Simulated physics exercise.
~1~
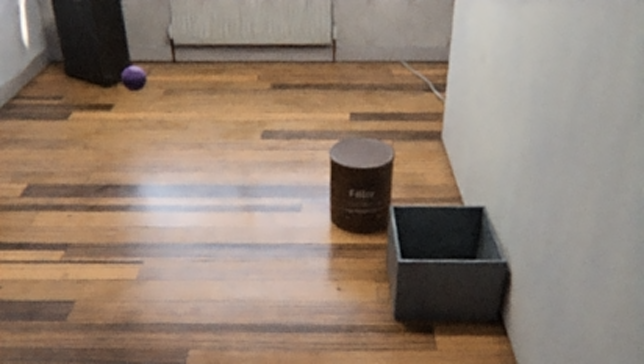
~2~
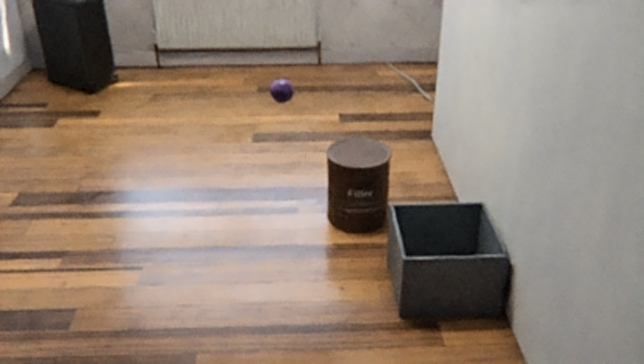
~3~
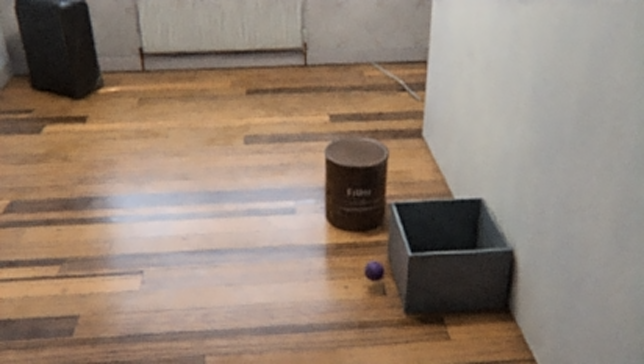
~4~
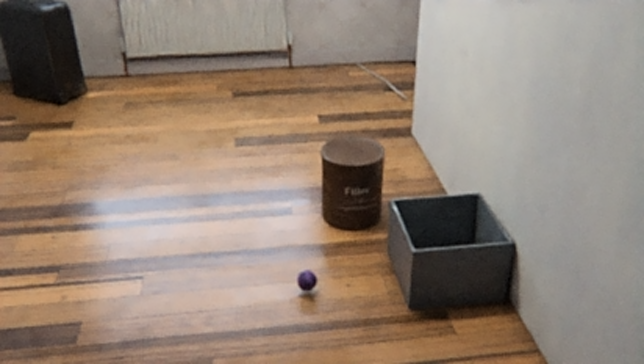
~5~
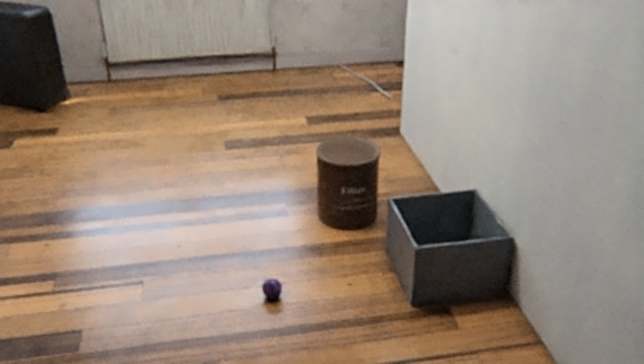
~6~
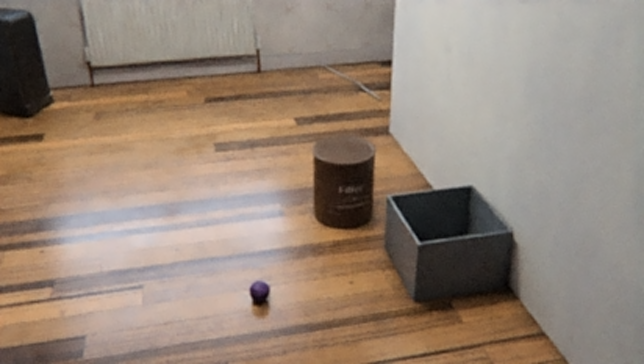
A purple ball flew rightward across the wooden floor towards an open, empty grey box, passed a brown pail that stayed put, and came down just left of the box, then moved away to the left and ended up outside it.
